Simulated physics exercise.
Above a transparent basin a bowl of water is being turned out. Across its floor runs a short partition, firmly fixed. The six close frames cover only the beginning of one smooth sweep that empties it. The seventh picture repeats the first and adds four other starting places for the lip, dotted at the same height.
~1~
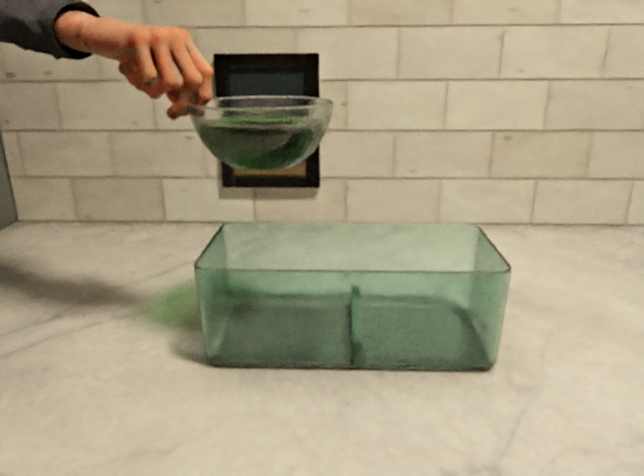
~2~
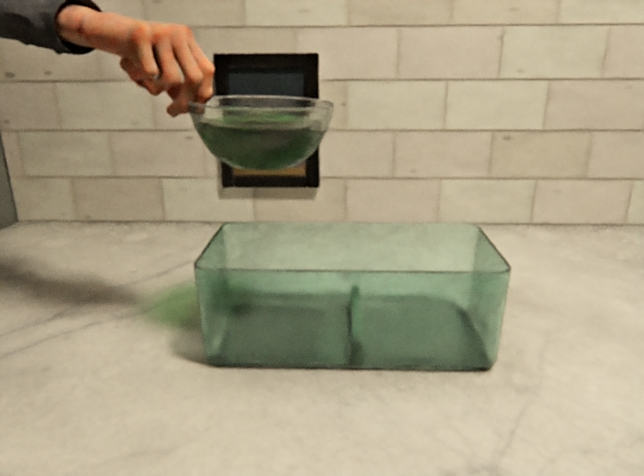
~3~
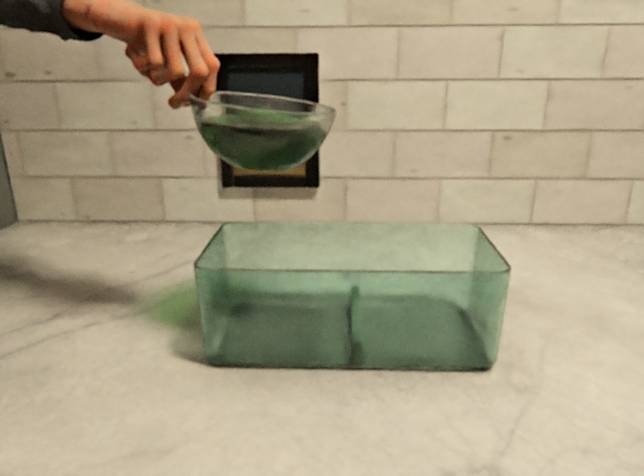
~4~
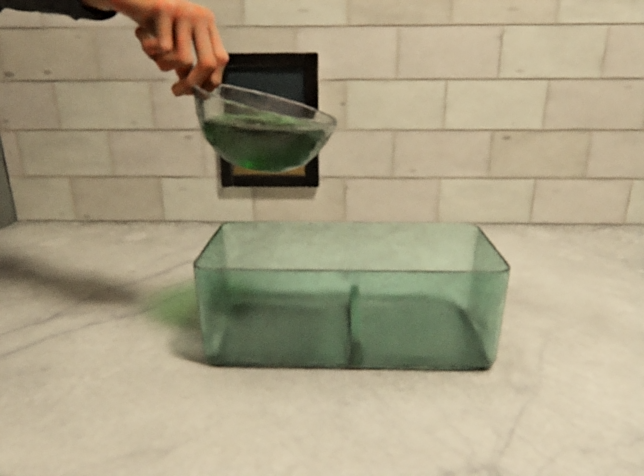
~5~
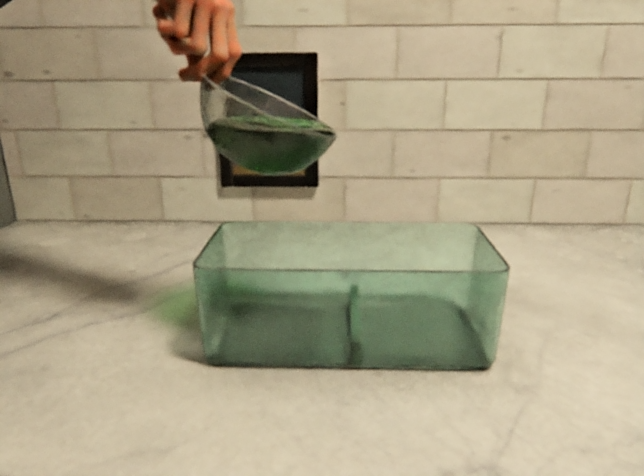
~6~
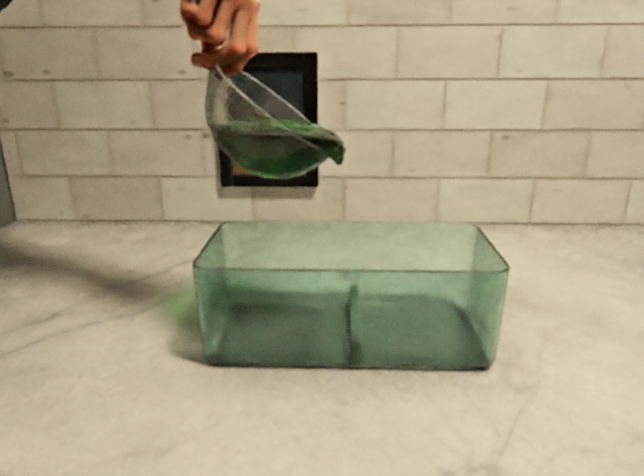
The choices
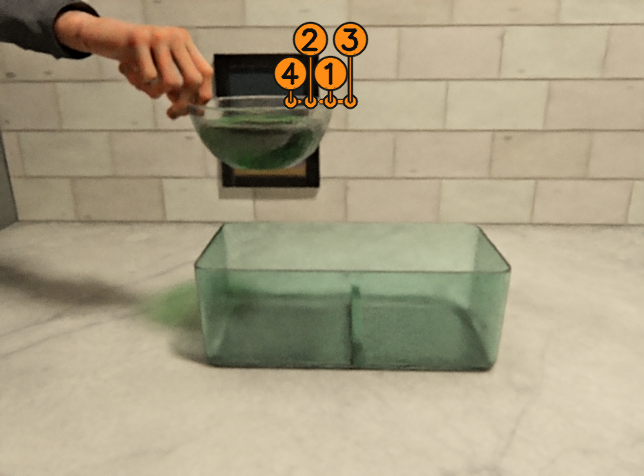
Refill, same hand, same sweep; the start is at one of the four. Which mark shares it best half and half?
The answer is dot 2.
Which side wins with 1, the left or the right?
More ends on the right.
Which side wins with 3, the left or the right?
The right one.
On the marked copy, 1 at (330, 101); 2 at (310, 101); 3 at (350, 101); 4 at (290, 101).
With 1, about 29 % ends left of the wall and 71 % right of it.
With 2, about 49 % ends left of the wall and 50 % right of it.
With 3, about 17 % ends left of the wall and 82 % right of it.
With 4, about 75 % ends left of the wall and 23 % right of it.
